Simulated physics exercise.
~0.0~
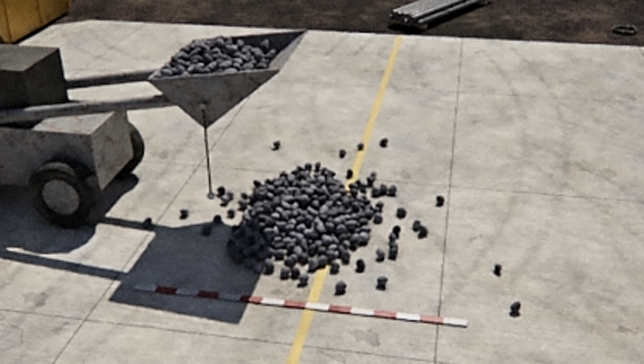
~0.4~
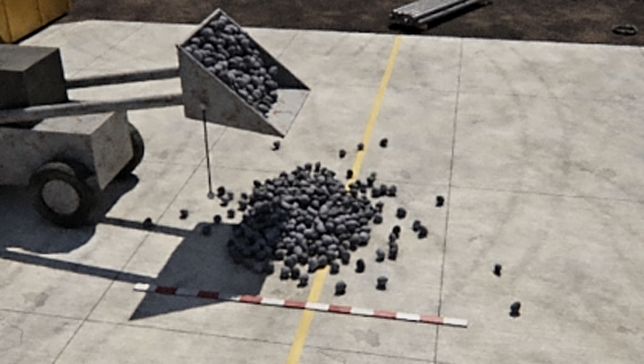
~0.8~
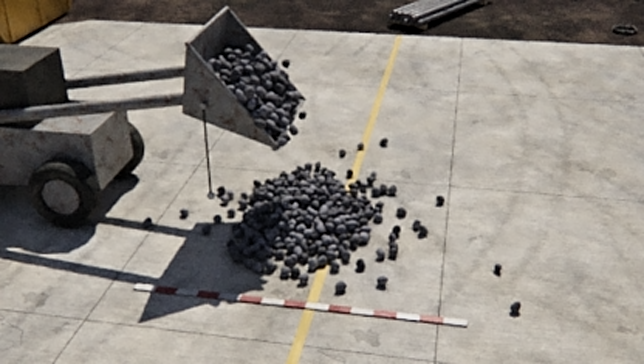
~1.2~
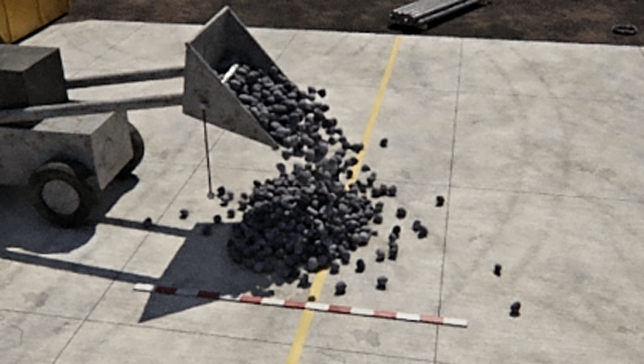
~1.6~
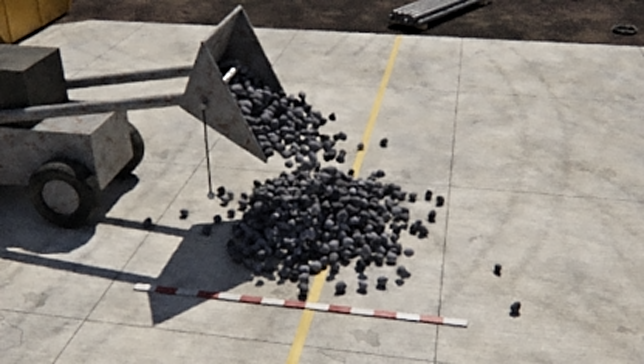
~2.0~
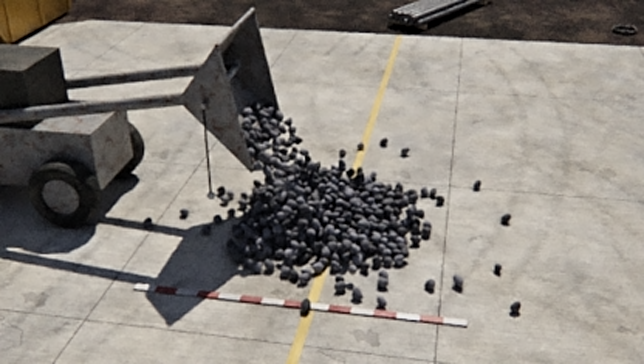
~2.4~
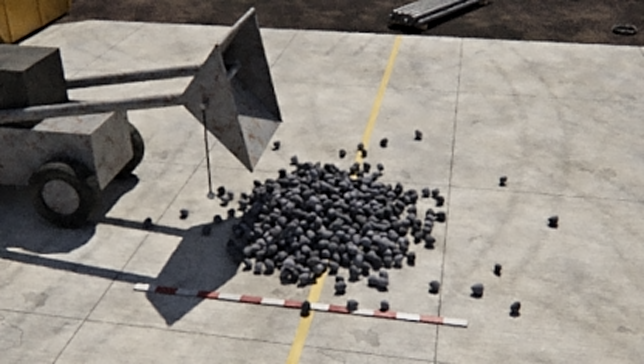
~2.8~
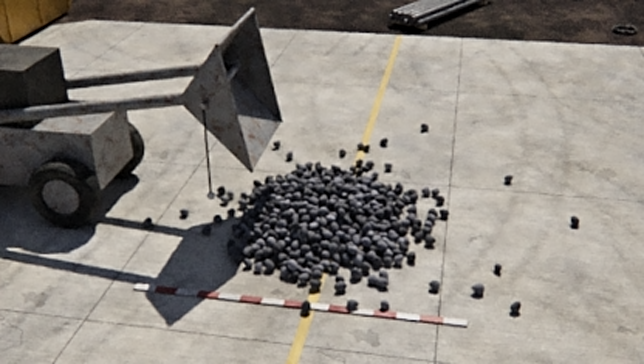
The clip opens on a compact loader at left, its raised bucket full of dark rounded stones, beside a loose heap lying across a yellow line on pale concrete. The bucket tips forward and downward, and the stones inside slide toward its lip. After a few begin to slip over the edge, the bucket tilts more steeply and the load pours onto the old heap. The pile widens to the right, while several stones roll well past the yellow line. Finally the bucket hangs empty and still above a broader heap, with scattered stones at right.
